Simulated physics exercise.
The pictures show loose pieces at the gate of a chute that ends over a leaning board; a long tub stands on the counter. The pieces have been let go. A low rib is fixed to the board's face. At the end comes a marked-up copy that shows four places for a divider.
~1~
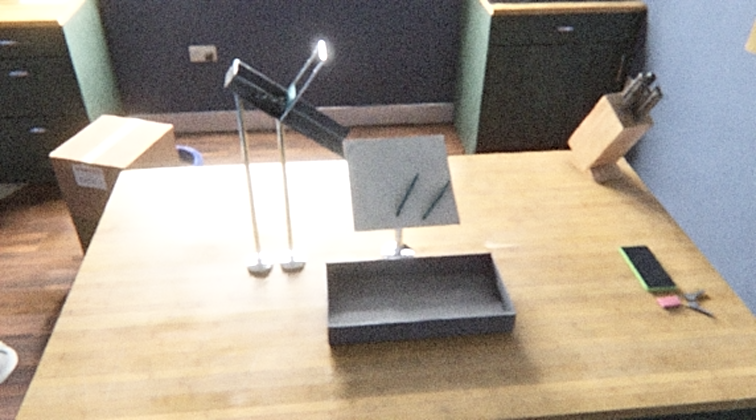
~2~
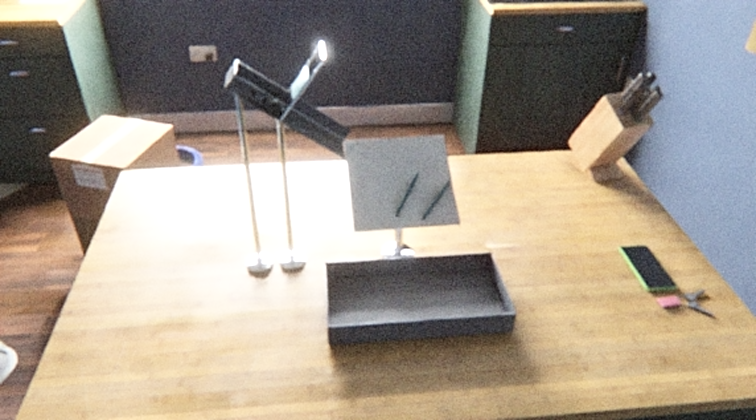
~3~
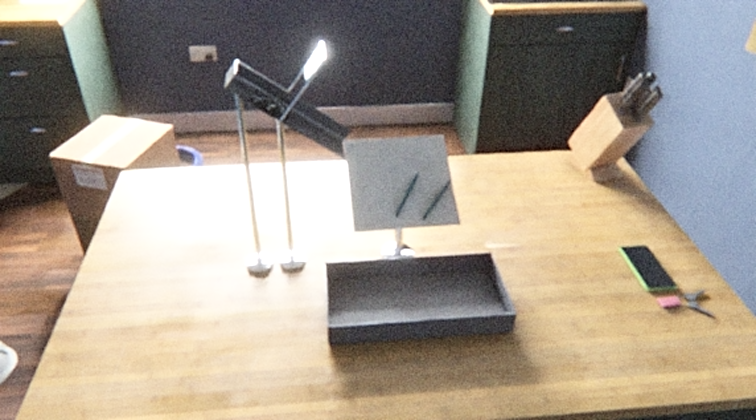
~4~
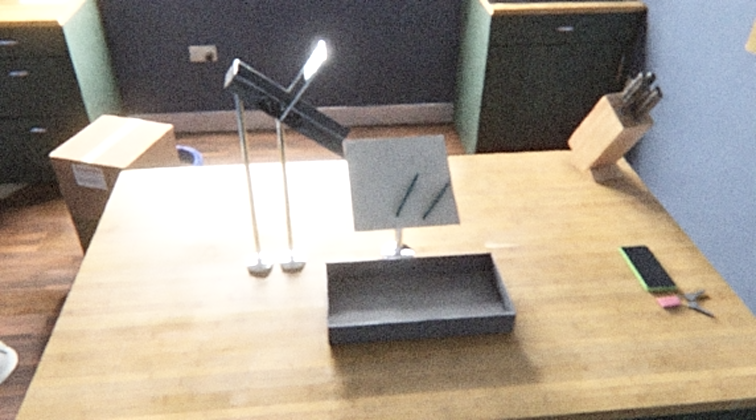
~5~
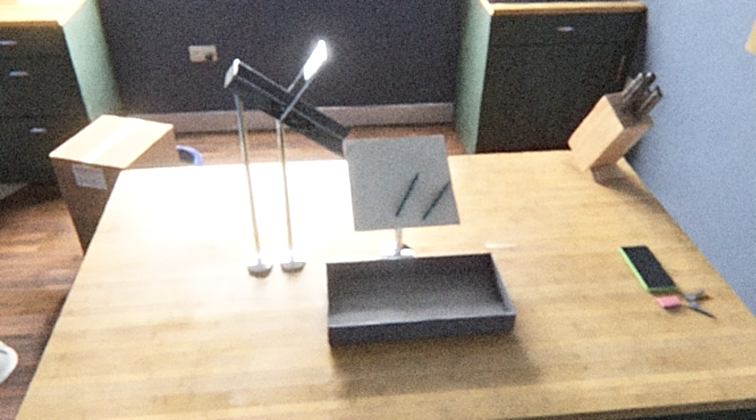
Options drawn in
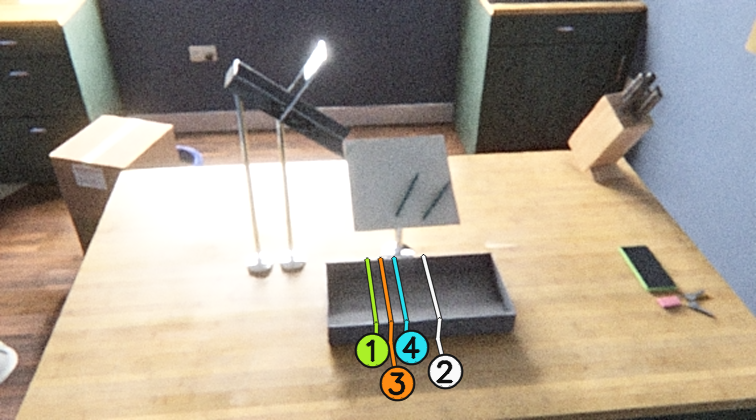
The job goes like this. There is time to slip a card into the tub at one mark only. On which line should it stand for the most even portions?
I would pick line 3.
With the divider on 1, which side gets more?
Right.
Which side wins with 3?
The right side.
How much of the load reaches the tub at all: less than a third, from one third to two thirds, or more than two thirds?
About that: More than two thirds.
On the marked copy, line 1 crosses the front rim at (376, 323); line 2 crosses the front rim at (439, 318); line 3 crosses the front rim at (391, 322); line 4 crosses the front rim at (406, 321).
With 1, of what is caught, a stray few on the left of the divider, nearly all on the right.
With 2, of what is caught, all on the left of the divider, none on the right.
With 3, of what is caught, about a third on the left of the divider, about two thirds on the right.
With 4, of what is caught, most on the left of the divider, a small part on the right.
